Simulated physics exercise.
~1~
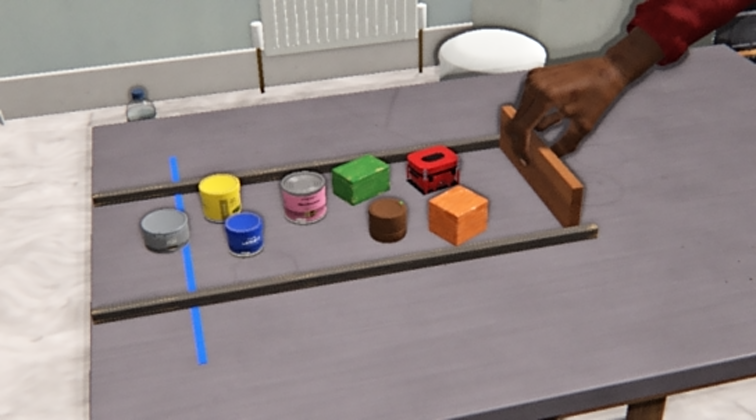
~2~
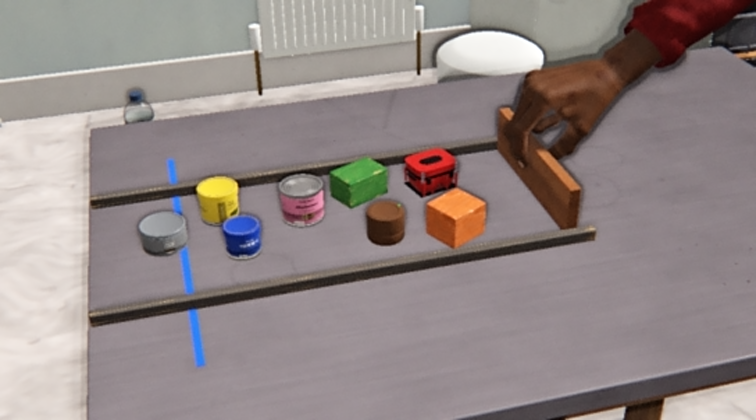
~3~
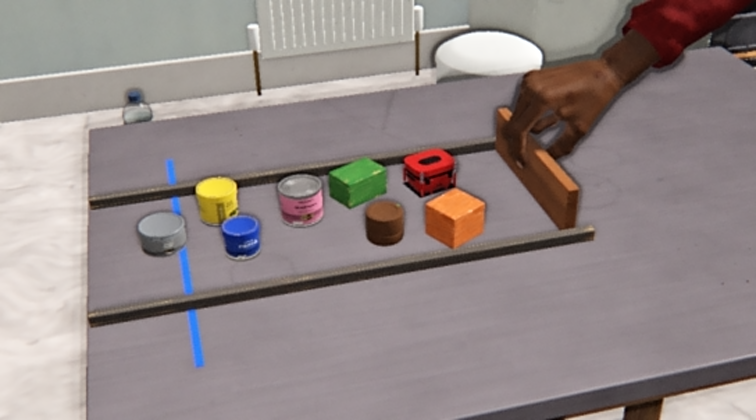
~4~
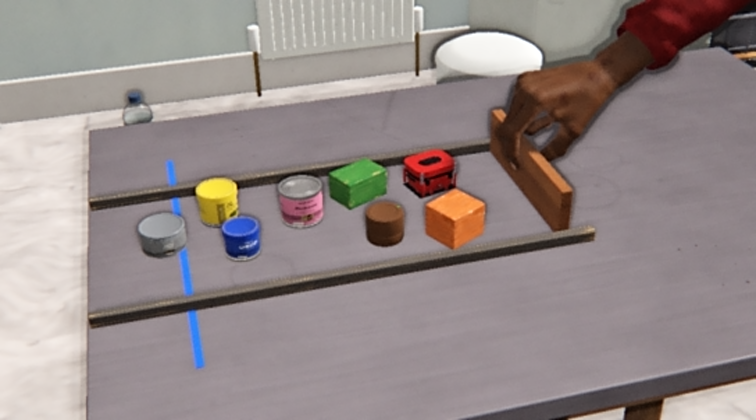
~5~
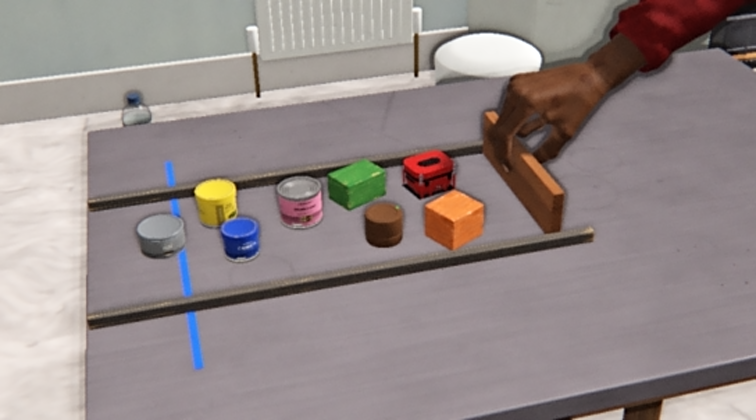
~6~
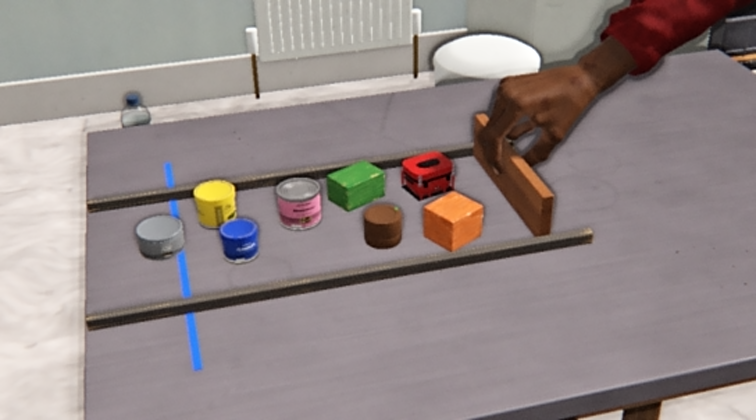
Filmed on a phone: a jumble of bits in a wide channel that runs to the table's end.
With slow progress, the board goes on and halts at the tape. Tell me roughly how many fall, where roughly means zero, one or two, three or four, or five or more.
Roughly, one or two fall.
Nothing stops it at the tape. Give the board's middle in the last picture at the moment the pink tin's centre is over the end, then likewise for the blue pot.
The middle would be close to (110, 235) and then close to (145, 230).
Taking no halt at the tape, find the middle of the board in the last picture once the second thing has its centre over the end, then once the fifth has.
At (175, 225) for the second, at (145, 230) for the fifth.
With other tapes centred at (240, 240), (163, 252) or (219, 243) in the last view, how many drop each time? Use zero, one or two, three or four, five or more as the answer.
One after another: None at all, 1 or 2, no fall at all.
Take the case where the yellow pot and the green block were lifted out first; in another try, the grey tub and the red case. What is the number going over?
Result: 0 in the first case, with 0 in the second.
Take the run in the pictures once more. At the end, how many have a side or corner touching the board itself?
Contact count: 3.
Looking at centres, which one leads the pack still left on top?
That is the grey tub.
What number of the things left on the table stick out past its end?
It totals 2.
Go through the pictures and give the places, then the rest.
Grey tub (166, 232); yellow pot (221, 199); blue pot (245, 235); board (537, 165); tape (185, 243), in the first frame.
Yellow pot (219, 202); orange block (456, 219), in the second frame.
Blue pot (242, 238); brown lid (385, 224), in the third frame.
Grey tub (163, 236); green block (358, 184), in the fourth frame.
Yellow pot (217, 204); pink tin (300, 203), in the fifth frame.
Grey tub (161, 238); yellow pot (216, 205); blue pot (240, 242); board (510, 174); tape (180, 249), in the sixth frame.
Early on, none off yet; grey tub at rest near (161, 238); yellow pot at rest near (216, 205); blue pot at rest near (240, 242).
A while later, none off yet; grey tub moving near (158, 241); yellow pot travelled about its own width near (160, 213); blue pot travelled about its own width near (196, 243).
Finally, the number that fall off is one or two; lost, yellow pot.
